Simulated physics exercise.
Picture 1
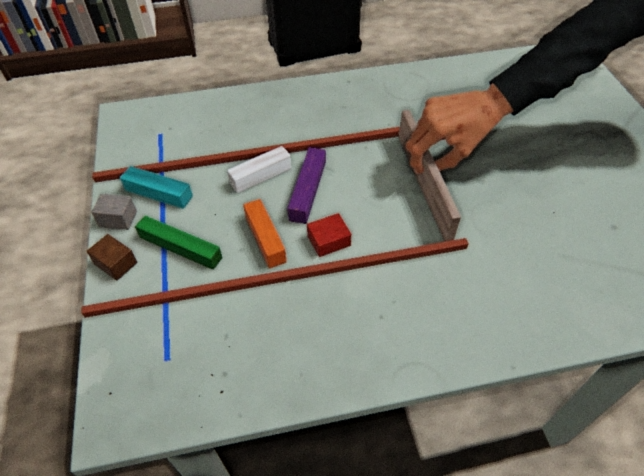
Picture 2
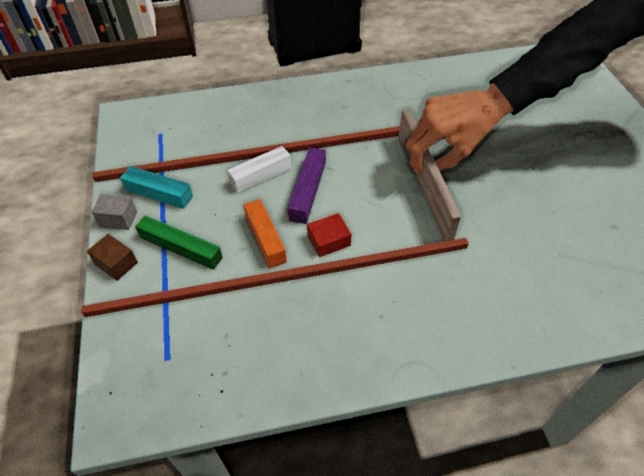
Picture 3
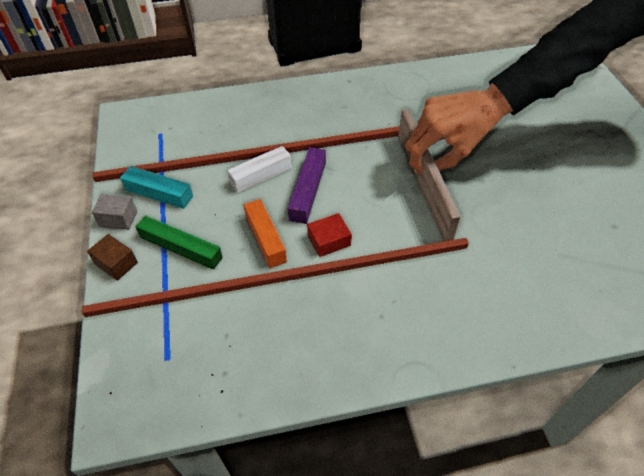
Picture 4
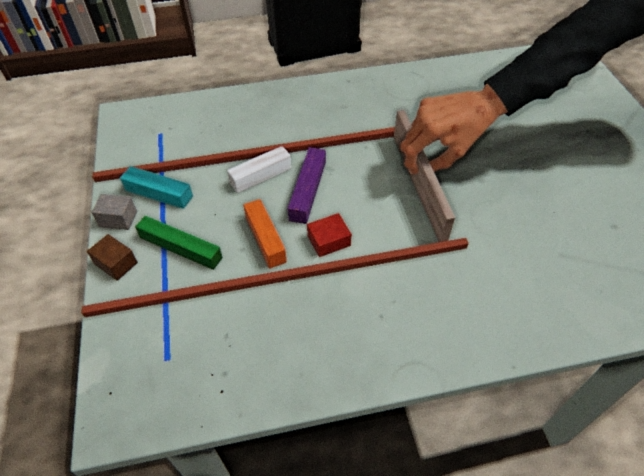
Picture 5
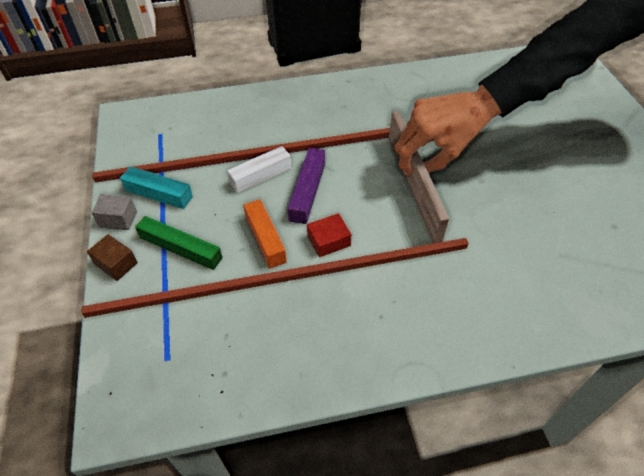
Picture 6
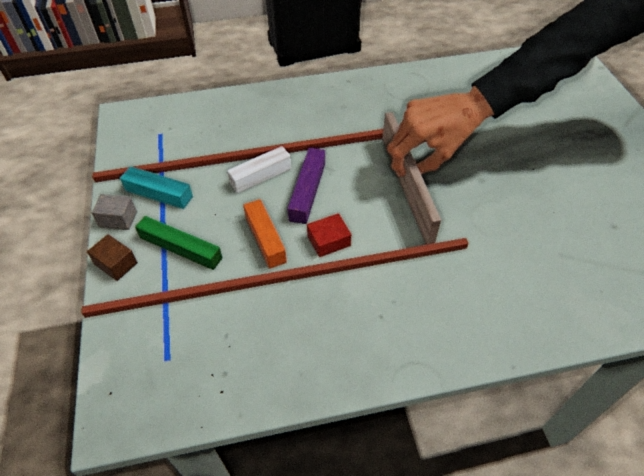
A hand slides the upright board slightly left between two rails, toward the still coloured blocks.
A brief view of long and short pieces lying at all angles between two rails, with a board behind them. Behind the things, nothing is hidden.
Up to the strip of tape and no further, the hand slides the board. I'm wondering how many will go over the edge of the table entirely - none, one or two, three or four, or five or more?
I'd say one or two of them.
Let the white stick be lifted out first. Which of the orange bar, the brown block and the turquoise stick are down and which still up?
Note: Orange bar is on by the end; brown block is off by the end; turquoise stick is on by the end.
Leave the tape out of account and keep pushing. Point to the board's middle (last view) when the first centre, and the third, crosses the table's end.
The first puts it near (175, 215), the next near (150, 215).
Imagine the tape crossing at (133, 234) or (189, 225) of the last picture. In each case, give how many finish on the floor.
In the first try the count is 4, and in the second it is 0.
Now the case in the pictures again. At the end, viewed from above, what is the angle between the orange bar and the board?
I'd estimate about 0 degrees.
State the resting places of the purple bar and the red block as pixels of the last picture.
Around (151, 212) and around (144, 265).
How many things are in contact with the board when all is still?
Number in contact with it: 2.
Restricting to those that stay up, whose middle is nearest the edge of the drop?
The green stick finishes closest.
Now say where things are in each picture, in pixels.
In the first frame, brown block (112, 257); grey block (115, 212); turquoise stick (157, 187); board (426, 173); tape (163, 229).
In the second frame, grey block (115, 212); orange bar (265, 233).
In the third frame, turquoise stick (157, 187); red block (329, 235).
In the fourth frame, brown block (113, 257); green stick (179, 242).
In the fifth frame, grey block (115, 212); purple bar (308, 184).
In the sixth frame, brown block (113, 257); grey block (115, 212); turquoise stick (157, 188); board (408, 175); tape (163, 229).
Early on, none off yet; brown block at rest near (113, 257); grey block at rest near (115, 212); turquoise stick at rest near (157, 188).
A while later, none off yet; brown block at rest near (113, 257); grey block at rest near (115, 212); turquoise stick moving near (153, 190).
Further along, none off yet; brown block moving near (105, 259); grey block at rest near (110, 212); turquoise stick travelled a little near (138, 200).
Finally, the number that fall off is one or two; lost, grey block and brown block.
